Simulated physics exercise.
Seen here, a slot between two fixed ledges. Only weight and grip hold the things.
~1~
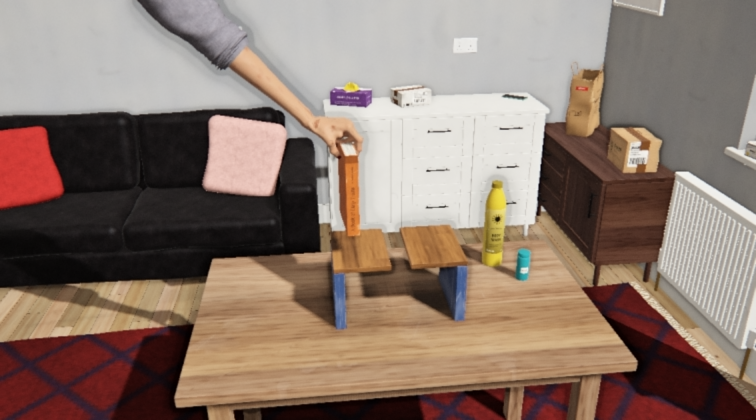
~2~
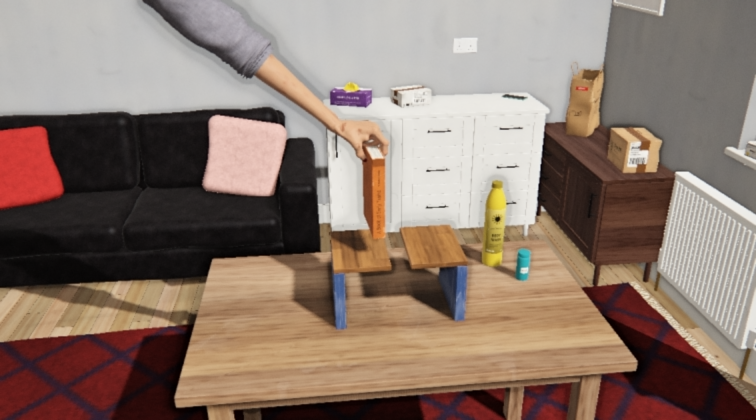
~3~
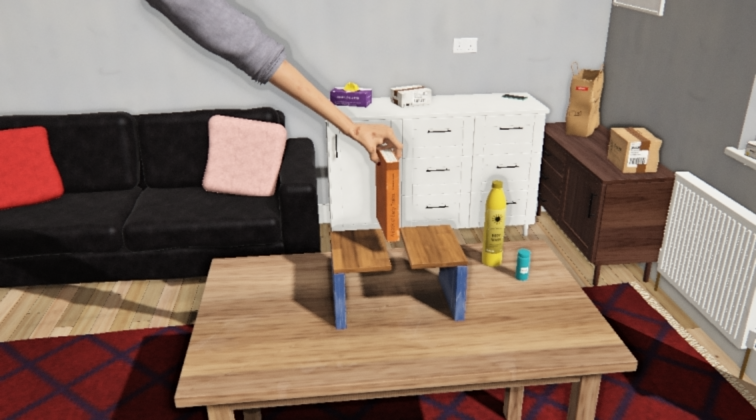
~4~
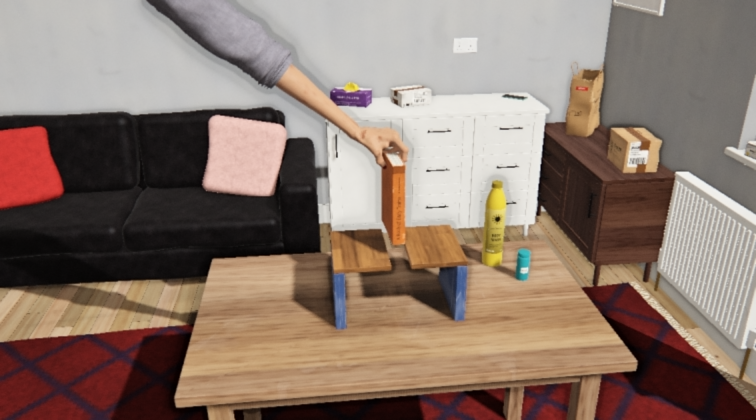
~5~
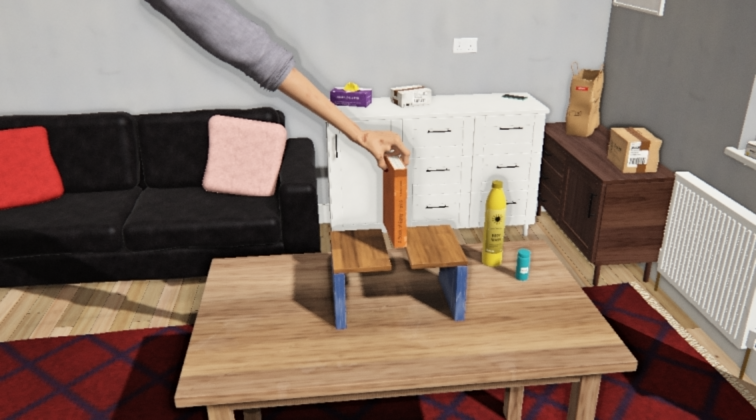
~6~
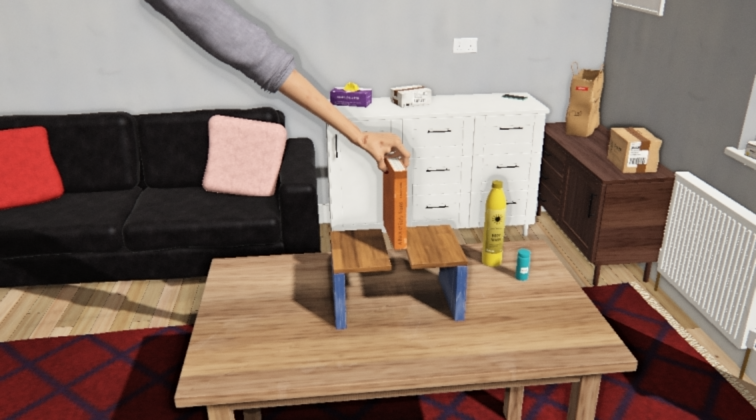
The clip opens with a hand holding an orange book upright above two wooden boards on blue supports, with a yellow bottle standing to the right on the table. The hand carries the book rightward and slightly down to the gap between the boards, then holds it nearly still there.
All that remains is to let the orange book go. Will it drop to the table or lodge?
In the end the book goes down the gap.
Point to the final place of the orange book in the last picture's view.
Around (394, 270).
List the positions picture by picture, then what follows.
On its way; orange book (348, 185); yellow bottle (494, 223), in the first frame.
On its way; orange book (374, 188); yellow bottle (494, 223), in the second frame.
On its way; orange book (387, 191); yellow bottle (494, 223), in the third frame.
On its way; orange book (393, 195); yellow bottle (494, 223), in the fourth frame.
Held still over the gap; orange book (394, 197); yellow bottle (494, 223), in the fifth frame.
Held still over the gap; orange book (394, 199); yellow bottle (494, 223), in the sixth frame.
Then, 0.20 s after the last picture, orange book slid a little near (394, 215).
Then, 0.30 s after the last picture, orange book slid about its own width near (394, 260).
At rest, moved from the start, orange book; the other 2 in place. Seen from the same camera at the end, orange book near (394, 270). The book reaches the table.
